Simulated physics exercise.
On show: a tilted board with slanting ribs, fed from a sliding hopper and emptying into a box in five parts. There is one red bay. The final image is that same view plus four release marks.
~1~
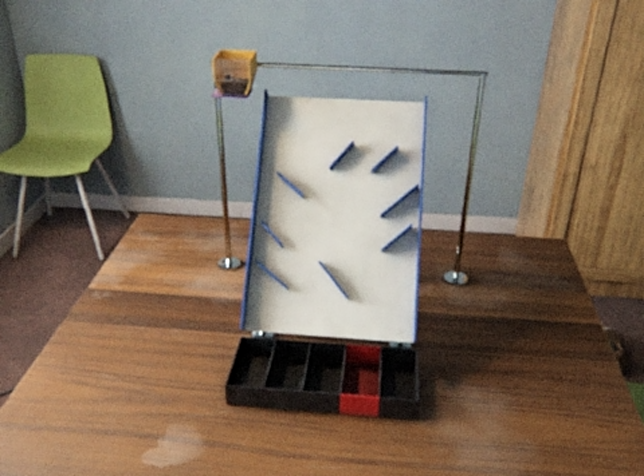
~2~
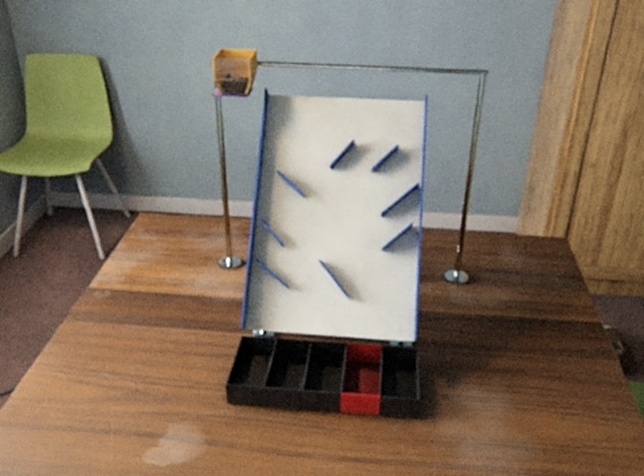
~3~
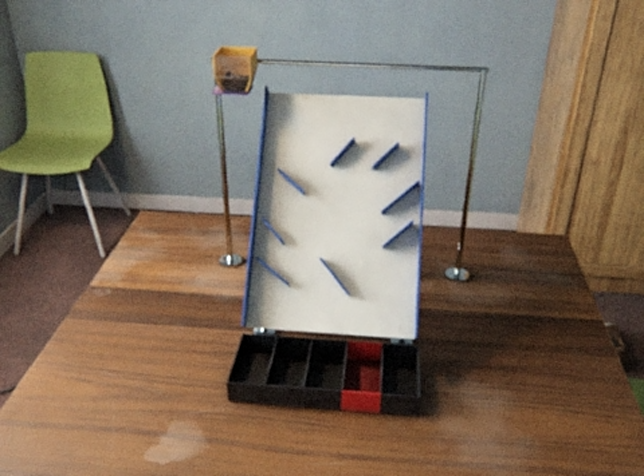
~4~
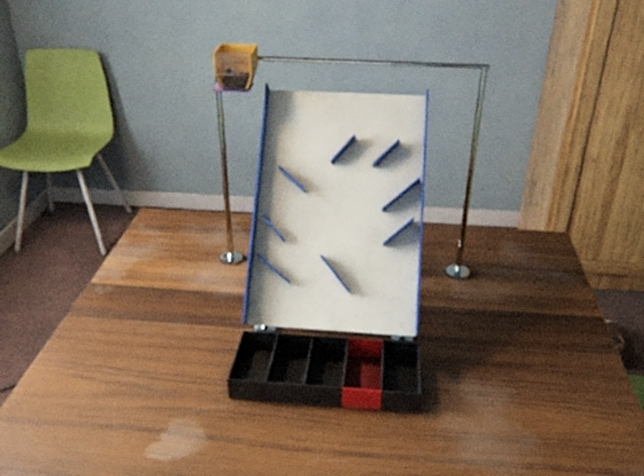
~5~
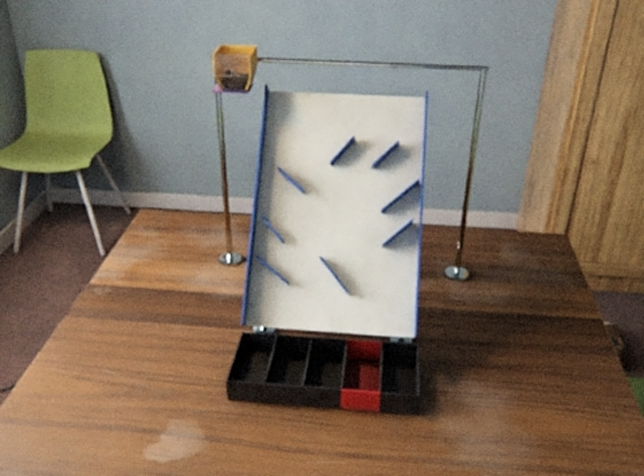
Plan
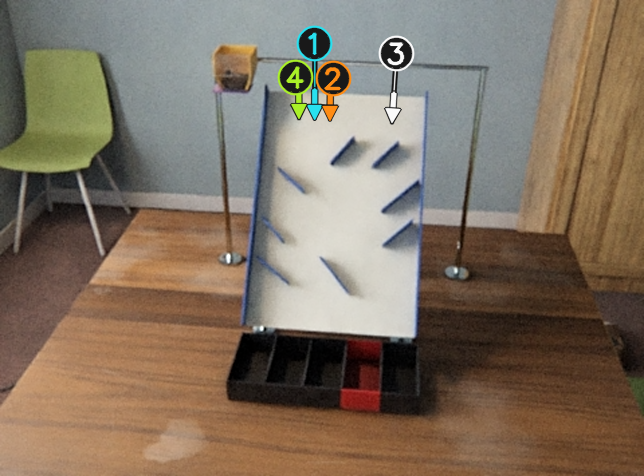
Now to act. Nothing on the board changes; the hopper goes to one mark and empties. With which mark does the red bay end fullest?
3.
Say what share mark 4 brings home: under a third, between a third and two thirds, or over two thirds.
Mark 4 gives under a third.
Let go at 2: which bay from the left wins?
The second from the left.
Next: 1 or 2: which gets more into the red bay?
1.
On the marked copy, mark 1 meets the board at (314, 114); mark 2 meets the board at (329, 115); mark 3 meets the board at (392, 117); mark 4 meets the board at (298, 113).
Choosing 1, about a quarter in the red bay, about two thirds in other bays, a small part held on the board.
Choosing 2, a small part in the red bay, most in other bays, a stray few held on the board, a stray few outside the box.
Choosing 3, about two thirds in the red bay, about a third in other bays, a stray few held on the board.
Choosing 4, about a quarter in the red bay, about two thirds in other bays, a small part held on the board.
